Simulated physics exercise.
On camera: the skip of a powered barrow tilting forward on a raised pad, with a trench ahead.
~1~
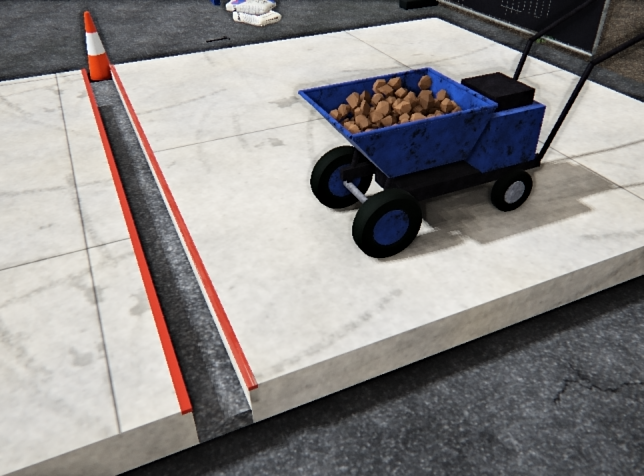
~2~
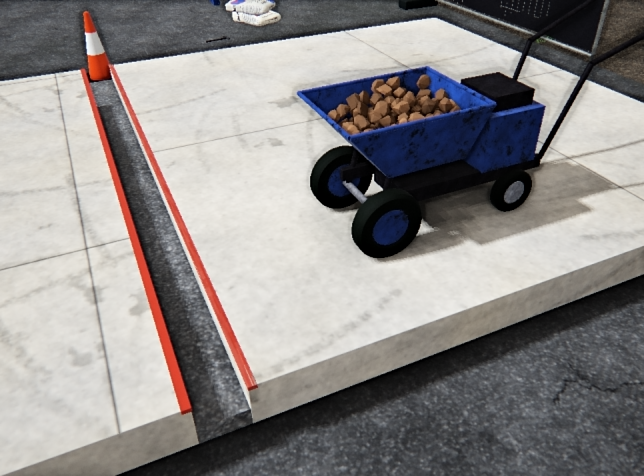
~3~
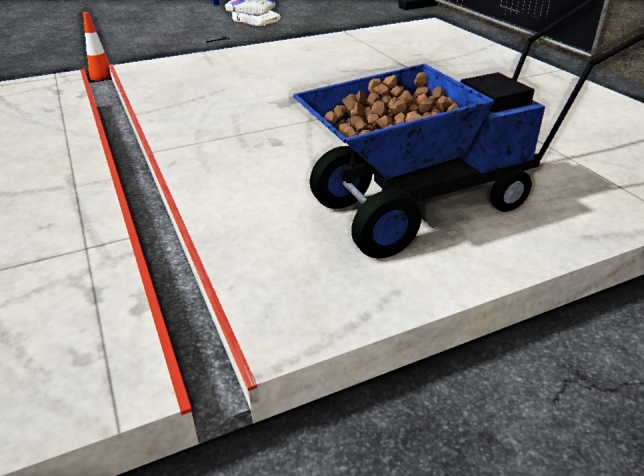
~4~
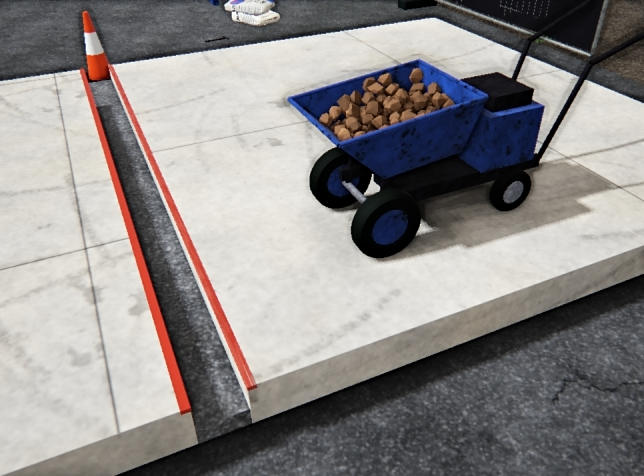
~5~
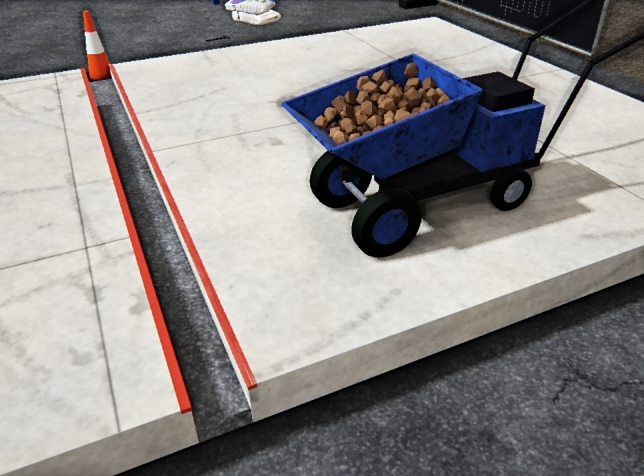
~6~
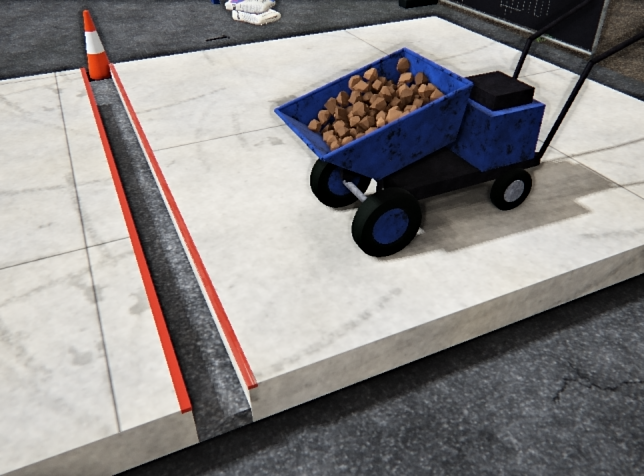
Blue skip of a powered barrow loaded with brown clods slowly tilting forward to the left on a pale raised pad.
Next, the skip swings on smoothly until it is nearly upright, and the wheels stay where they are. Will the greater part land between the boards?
In the trench: Less than half.
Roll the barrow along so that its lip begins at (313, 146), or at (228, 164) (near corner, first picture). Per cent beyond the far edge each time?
Near 0 % and 60 %.
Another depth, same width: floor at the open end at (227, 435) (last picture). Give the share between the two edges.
Some 20 per cent.
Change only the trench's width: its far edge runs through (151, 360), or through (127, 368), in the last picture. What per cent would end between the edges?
In turn 20 and 20 in a hundred.
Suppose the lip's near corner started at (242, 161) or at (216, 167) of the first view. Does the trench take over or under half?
In turn: Below a half; the smaller part.
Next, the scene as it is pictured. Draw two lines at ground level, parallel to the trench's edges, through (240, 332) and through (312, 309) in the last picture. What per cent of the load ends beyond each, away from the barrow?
First some 30, then 60 per cent.
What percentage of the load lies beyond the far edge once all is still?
About 0 per cent.
Just after the last frame, skip tipped steeply; every one in the skip.
A moment on, skip tipped right over; roughly two thirds in the skip; roughly a third short of the trench; just a few in or heaped over the trench; just a few falling.
Further on, skip tipped right over; roughly a third in the skip; roughly half short of the trench; roughly a quarter in or heaped over the trench.
When it is over, skip tipped right over; roughly a third in the skip; roughly half short of the trench; roughly a quarter in or heaped over the trench; not one beyond it.
